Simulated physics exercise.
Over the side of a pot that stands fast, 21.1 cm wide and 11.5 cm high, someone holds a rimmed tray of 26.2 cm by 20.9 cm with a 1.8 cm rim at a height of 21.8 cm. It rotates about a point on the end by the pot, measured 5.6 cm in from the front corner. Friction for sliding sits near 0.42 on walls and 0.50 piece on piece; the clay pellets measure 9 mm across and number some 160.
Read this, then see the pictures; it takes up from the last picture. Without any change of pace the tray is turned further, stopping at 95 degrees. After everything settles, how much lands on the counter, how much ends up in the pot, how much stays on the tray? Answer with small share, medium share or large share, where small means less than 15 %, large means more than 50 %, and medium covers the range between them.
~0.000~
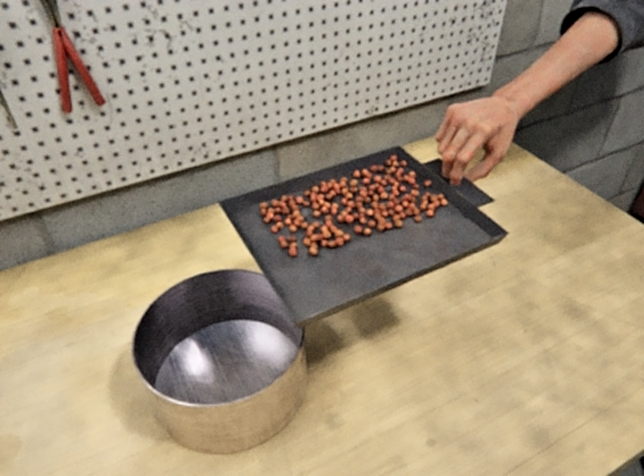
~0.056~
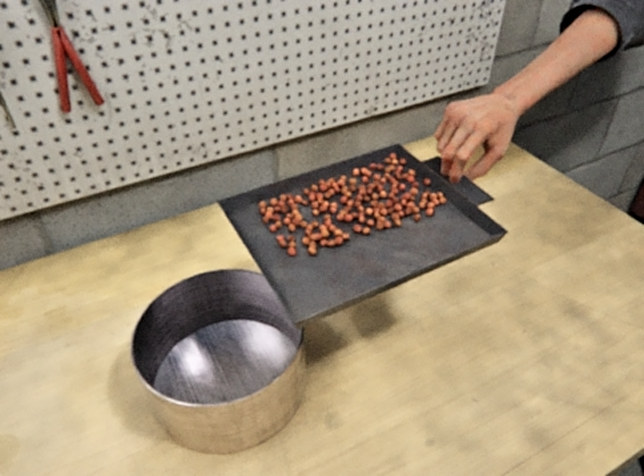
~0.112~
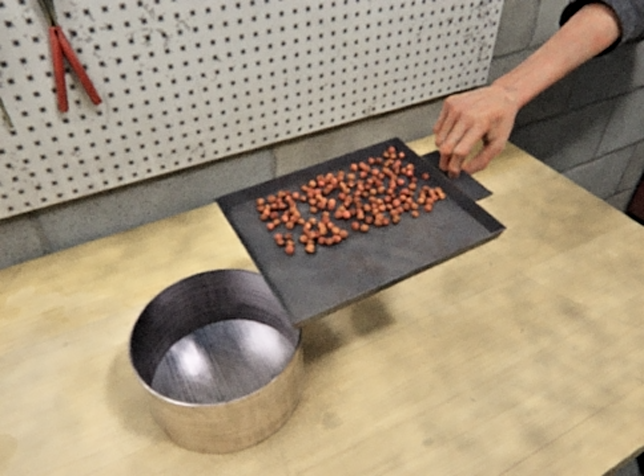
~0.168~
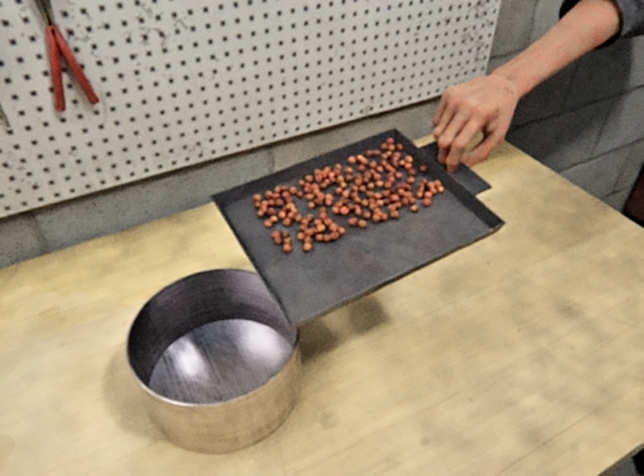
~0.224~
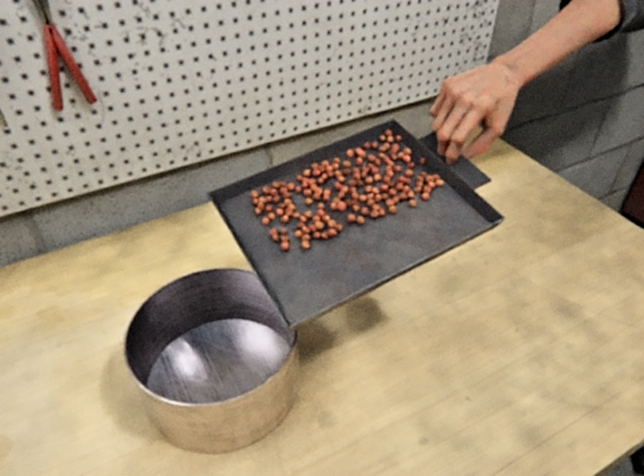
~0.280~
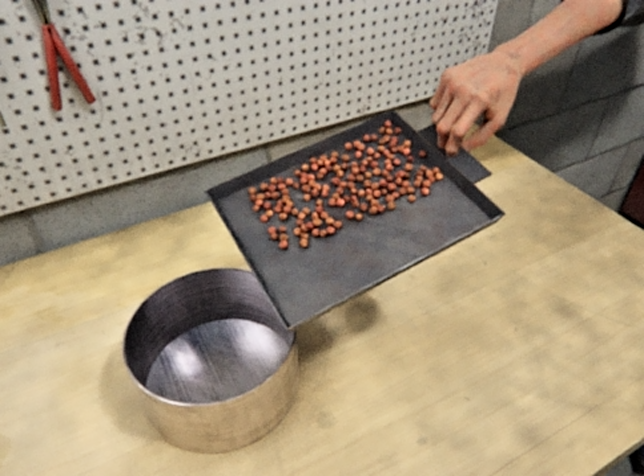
Counter - large share; pot - small share; tray - small share.
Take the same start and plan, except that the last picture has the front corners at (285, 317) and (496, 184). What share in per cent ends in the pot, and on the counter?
That works out as pot 95 and counter 5.
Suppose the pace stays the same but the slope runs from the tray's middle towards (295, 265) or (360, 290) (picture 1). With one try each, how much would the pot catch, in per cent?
80 and 0 %.
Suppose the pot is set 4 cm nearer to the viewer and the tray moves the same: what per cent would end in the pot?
Result after the change: About 55 in a hundred.
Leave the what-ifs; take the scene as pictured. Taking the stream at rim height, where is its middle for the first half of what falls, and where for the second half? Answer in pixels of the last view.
Early: About (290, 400); late: About (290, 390).
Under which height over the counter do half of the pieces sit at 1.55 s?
Roughly 24 centimetres.
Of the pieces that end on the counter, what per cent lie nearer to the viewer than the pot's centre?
I'd put it at around 100 per cent.
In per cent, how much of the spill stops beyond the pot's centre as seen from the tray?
Around 30 per cent, give or take.
Then, at 1.04 s, tilt 50 degrees; the tray holds 95 %, the pot 0 %.
After 1.55 s, tilt 76 degrees; the tray holds 90 %, the pot 0 %.
After 2.13 s, tilt 95 degrees; the tray holds 5 %, the pot 5 %.
By 2.9 s all is still; counter 95 %, pot 5 %, tray 0 %.
